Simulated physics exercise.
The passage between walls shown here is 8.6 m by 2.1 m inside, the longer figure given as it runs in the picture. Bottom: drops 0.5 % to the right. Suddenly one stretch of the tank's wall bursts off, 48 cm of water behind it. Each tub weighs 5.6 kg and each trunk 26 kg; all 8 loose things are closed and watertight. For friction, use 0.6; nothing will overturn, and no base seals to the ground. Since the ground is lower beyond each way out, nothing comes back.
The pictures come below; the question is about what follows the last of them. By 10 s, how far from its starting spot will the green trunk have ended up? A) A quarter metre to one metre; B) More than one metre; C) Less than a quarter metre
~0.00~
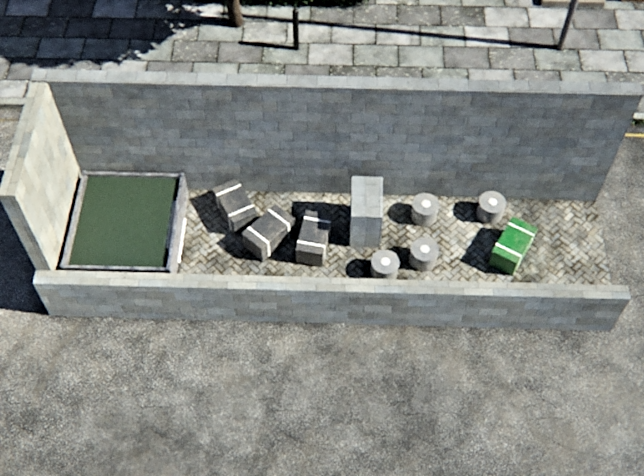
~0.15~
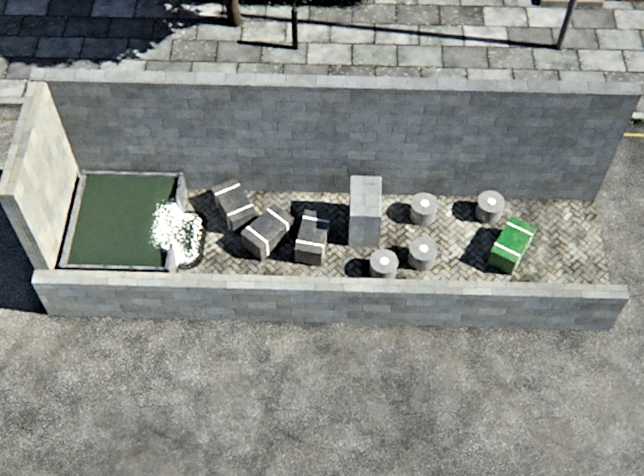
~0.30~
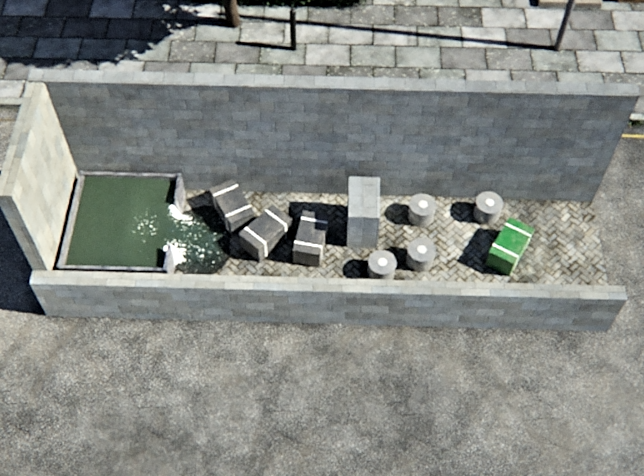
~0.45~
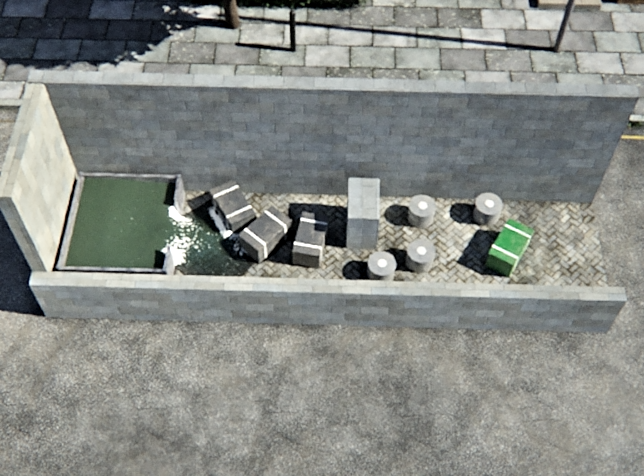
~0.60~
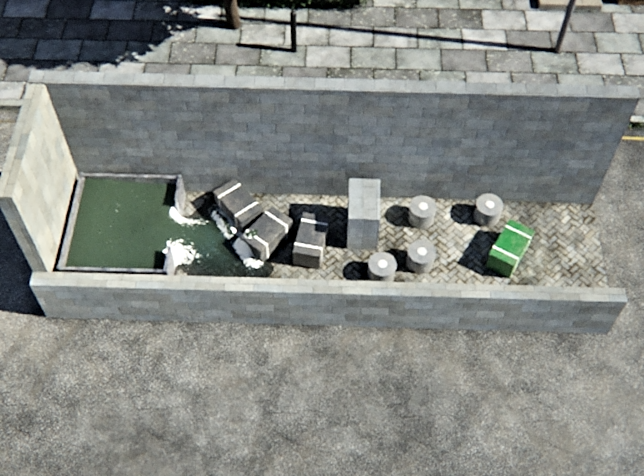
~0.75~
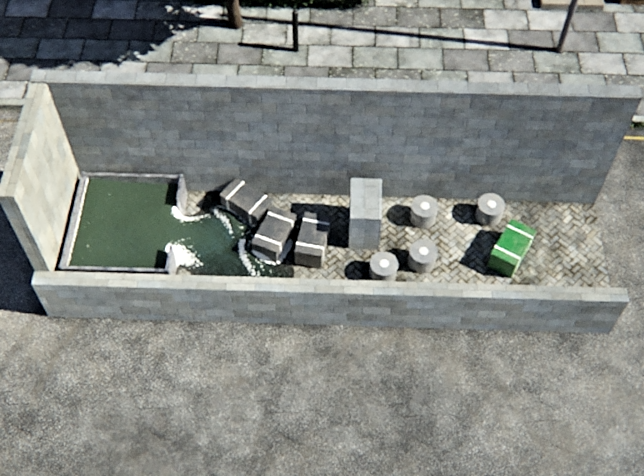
A quarter metre to one metre (A).
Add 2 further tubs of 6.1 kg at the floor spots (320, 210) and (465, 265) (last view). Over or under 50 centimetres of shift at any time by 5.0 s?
Result, in sequence: Not exceeded; exceeded.
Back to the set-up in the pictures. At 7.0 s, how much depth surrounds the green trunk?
Roughly 5 cm deep.
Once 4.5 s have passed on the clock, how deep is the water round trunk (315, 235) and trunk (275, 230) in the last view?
Roughly 9 and 14 cm.
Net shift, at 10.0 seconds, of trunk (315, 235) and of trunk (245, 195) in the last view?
The shifts read 200 cm and 140 cm, in that sequence.
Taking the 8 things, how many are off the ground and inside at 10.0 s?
At that moment 2.
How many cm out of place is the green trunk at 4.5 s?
About 60 cm by then.
After 2.0 s the green trunk is near (514, 242), 0.0 m from its start, aground; 0 of 8 are out; 2 afloat.
After 4.5 s the green trunk is near (548, 244), 0.6 m from its start, aground; 0 of 8 are out; 4 afloat.
After 7.0 s the green trunk is near (558, 245), 0.7 m from its start, aground; 2 of 8 are out; 4 afloat.
After 10.0 s the green trunk is near (558, 245), 0.7 m from its start, aground; 3 of 8 are out; 2 afloat.
